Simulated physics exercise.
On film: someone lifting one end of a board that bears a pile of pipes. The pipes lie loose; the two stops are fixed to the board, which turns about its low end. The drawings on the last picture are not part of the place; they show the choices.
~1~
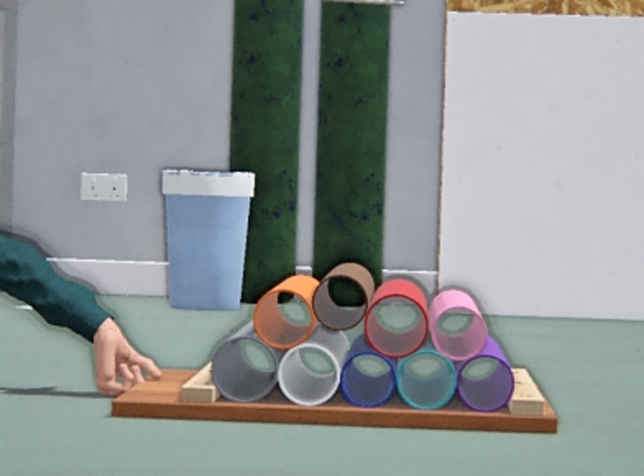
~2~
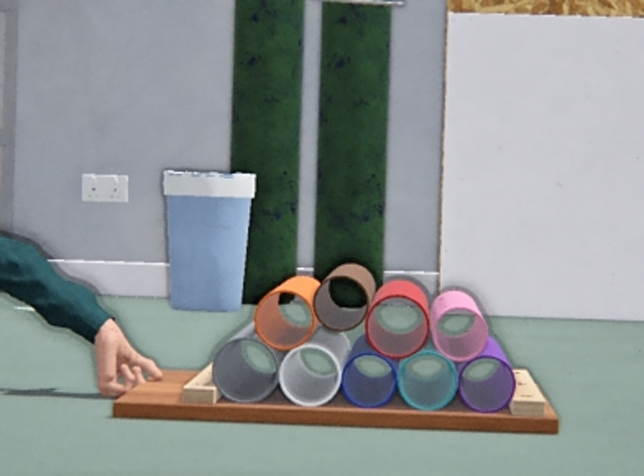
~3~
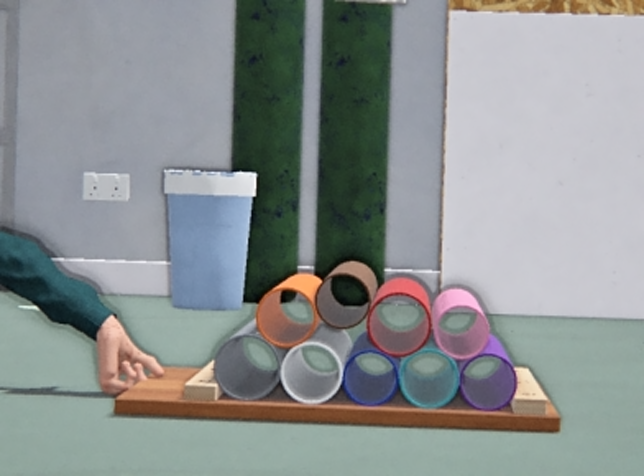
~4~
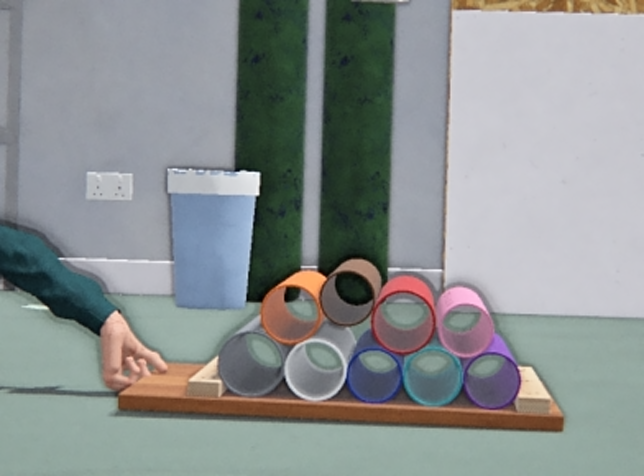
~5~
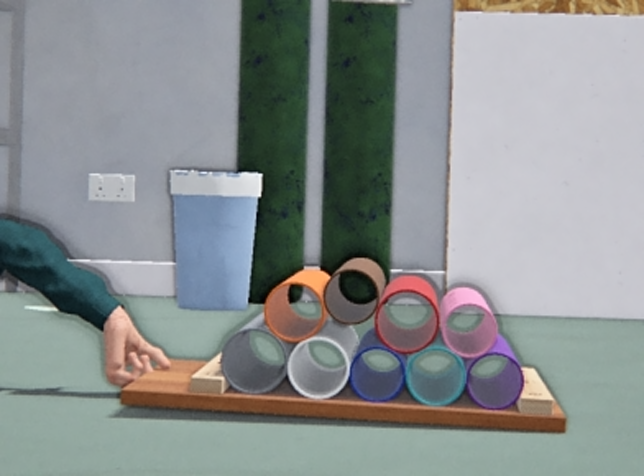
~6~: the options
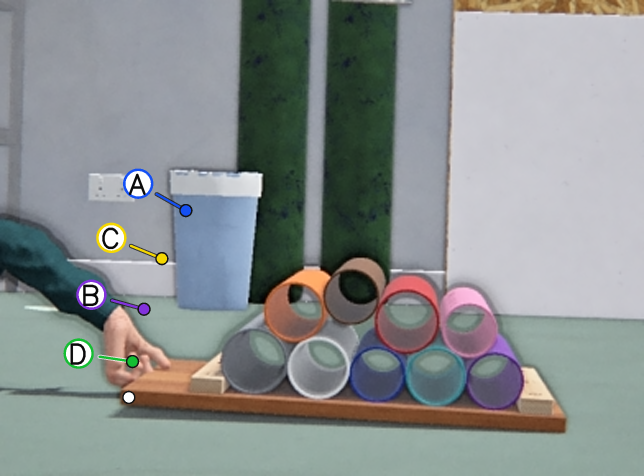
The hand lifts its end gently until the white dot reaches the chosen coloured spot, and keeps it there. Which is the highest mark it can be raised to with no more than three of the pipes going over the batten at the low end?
Stop at C.
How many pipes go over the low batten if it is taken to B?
At B the number is none.
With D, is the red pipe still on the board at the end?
Yes.
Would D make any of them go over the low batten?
At D: No.
On the marked copy, A at (186, 210); B at (144, 309); C at (162, 259); D at (132, 362); the white dot at (129, 398).
Following C. Soon after the start, board at 15°.
Later, board at 20°.
In the end, board at 20°, two over the low batten (pink, red).
As for the rest, A four over the low batten (pink, orange, red, brown); B none over the low batten; D none over the low batten.
